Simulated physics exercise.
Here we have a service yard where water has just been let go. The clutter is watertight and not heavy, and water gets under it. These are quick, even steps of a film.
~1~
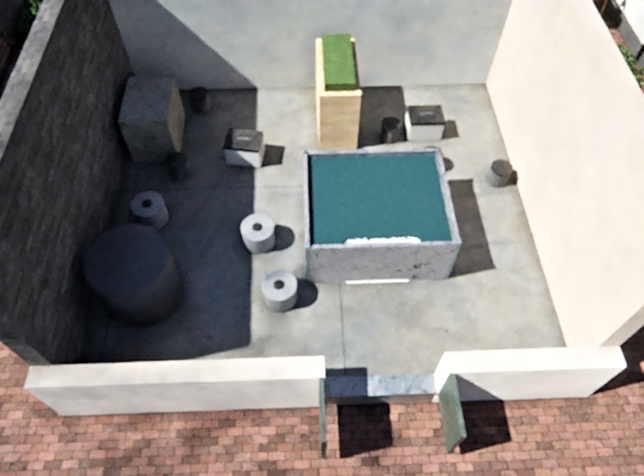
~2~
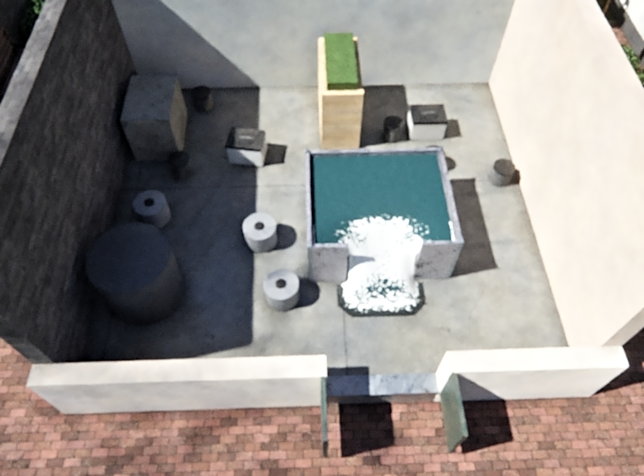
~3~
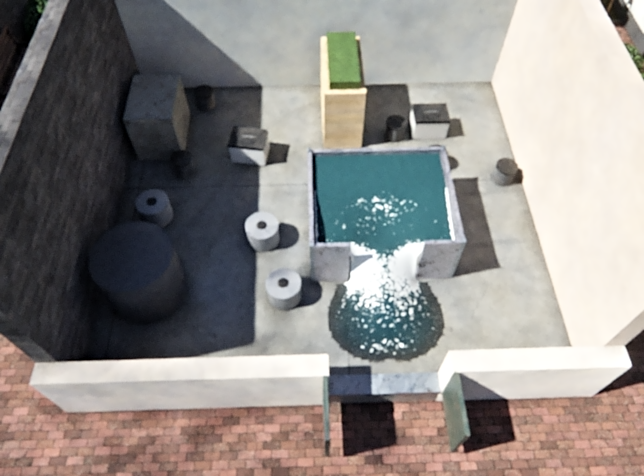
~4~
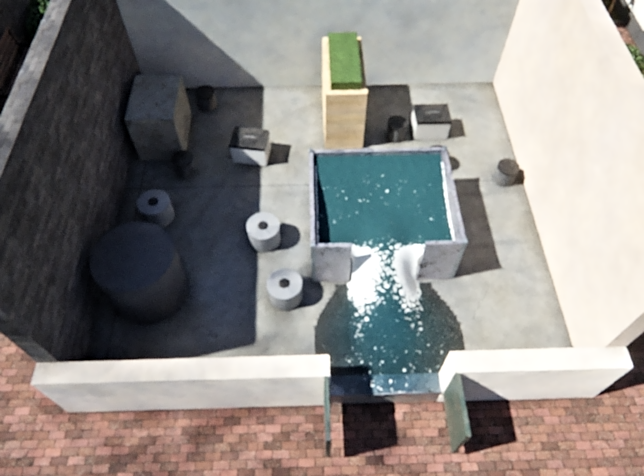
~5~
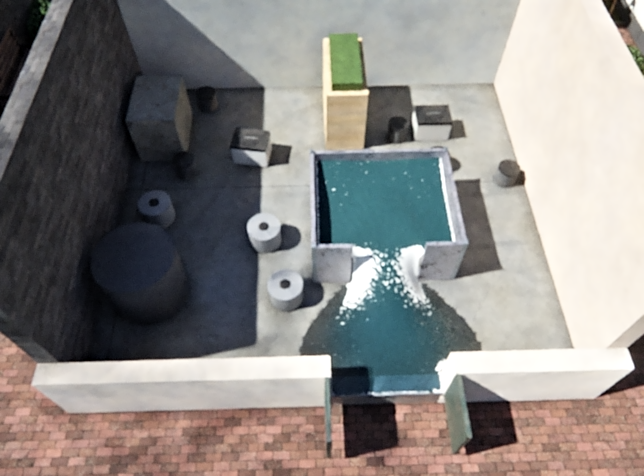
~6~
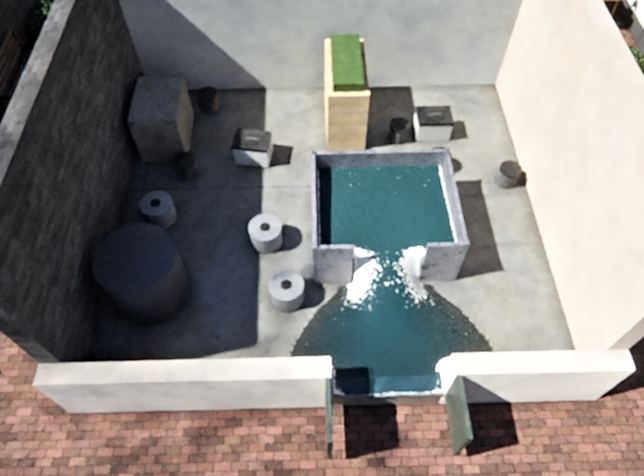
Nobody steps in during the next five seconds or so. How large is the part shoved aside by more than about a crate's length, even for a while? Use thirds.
That comes to not even a third.
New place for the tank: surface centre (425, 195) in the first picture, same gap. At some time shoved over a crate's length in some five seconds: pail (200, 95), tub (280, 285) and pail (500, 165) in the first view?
One after the other: Less than that, never so far, shifted that much.
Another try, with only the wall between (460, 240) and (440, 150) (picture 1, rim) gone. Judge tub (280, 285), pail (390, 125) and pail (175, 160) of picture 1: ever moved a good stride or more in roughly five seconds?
As listed: Moved that far, moved that far, not that far.
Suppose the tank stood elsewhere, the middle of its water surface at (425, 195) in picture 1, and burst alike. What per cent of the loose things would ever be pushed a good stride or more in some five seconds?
About 10 per cent.
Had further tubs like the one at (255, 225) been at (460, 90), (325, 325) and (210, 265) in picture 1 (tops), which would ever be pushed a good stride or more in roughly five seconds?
In turn: Never so far, moved that far, under that.
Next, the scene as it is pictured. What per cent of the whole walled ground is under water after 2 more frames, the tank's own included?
About 20 per cent.
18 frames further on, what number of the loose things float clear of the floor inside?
I count 0.
A moment on, 0 of 10 are well off their spots; 0 afloat.
Next, 0 of 10 are well off their spots; 0 afloat.
Later, 0 of 10 are well off their spots; 0 afloat.
In the end, 1 of 10 are well off their spots, and 1 have been at some point; 0 afloat.
